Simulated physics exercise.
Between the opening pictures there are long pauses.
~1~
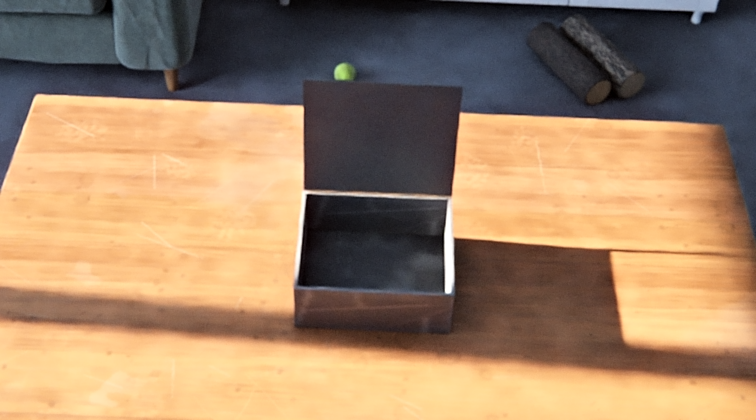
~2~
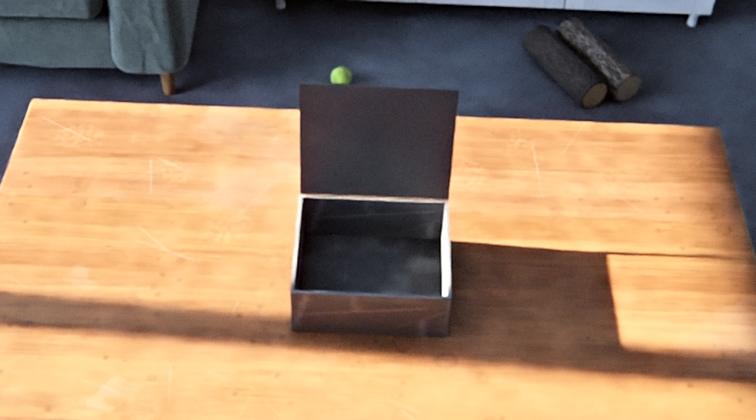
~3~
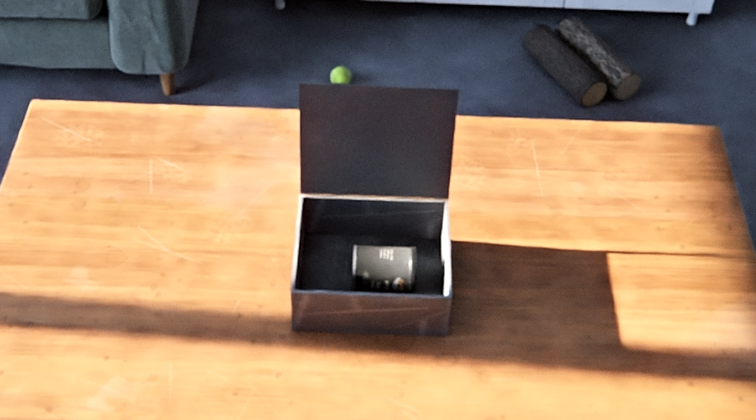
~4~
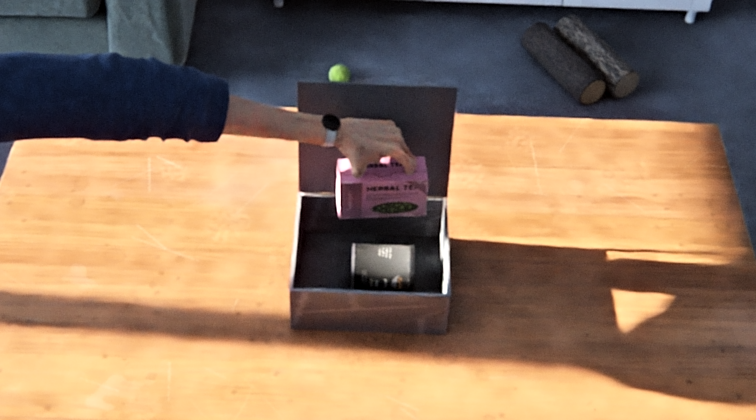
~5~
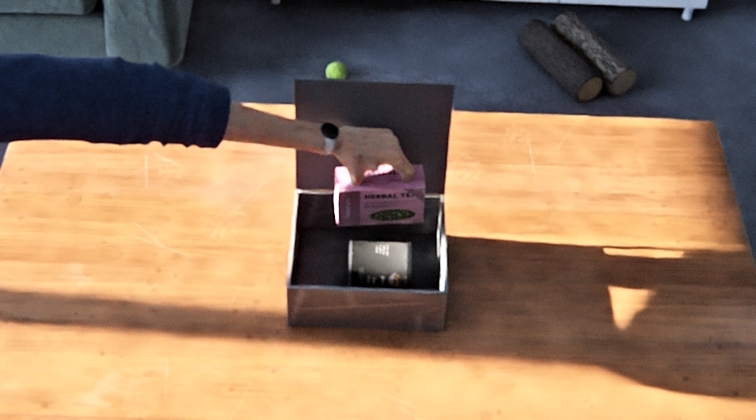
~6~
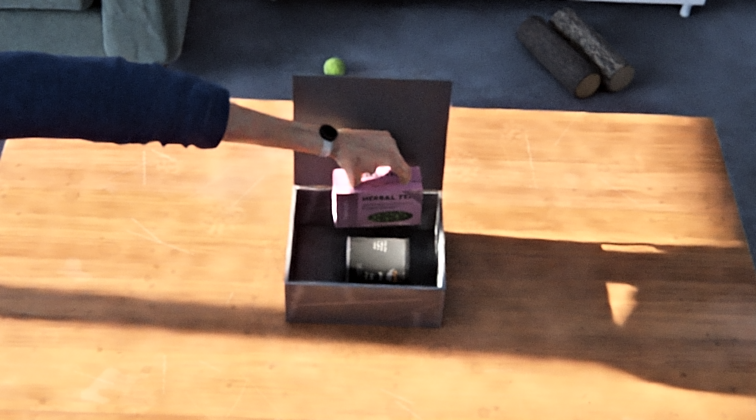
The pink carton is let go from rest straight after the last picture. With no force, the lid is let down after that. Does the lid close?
The lid is going to drop into place.
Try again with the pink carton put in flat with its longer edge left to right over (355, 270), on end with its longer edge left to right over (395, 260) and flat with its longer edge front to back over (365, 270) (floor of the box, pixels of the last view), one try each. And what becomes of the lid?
First, it shuts flat; second, it is held up; third, it is held up.
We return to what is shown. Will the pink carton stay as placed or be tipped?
Simply put, the pink carton remains unturned.
Then, 1.30 s after the last picture, lid 87° above the rim; pink carton slid a little near (369, 228); black tin rolled a little.
Then, 1.80 s after the last picture, lid 37° above the rim; pink carton slid a little near (369, 228); black tin rolled a little.
At rest, lid shut; moved from the start, pink carton; black tin in place. Seen from the same camera at the end, pink carton near (369, 228).
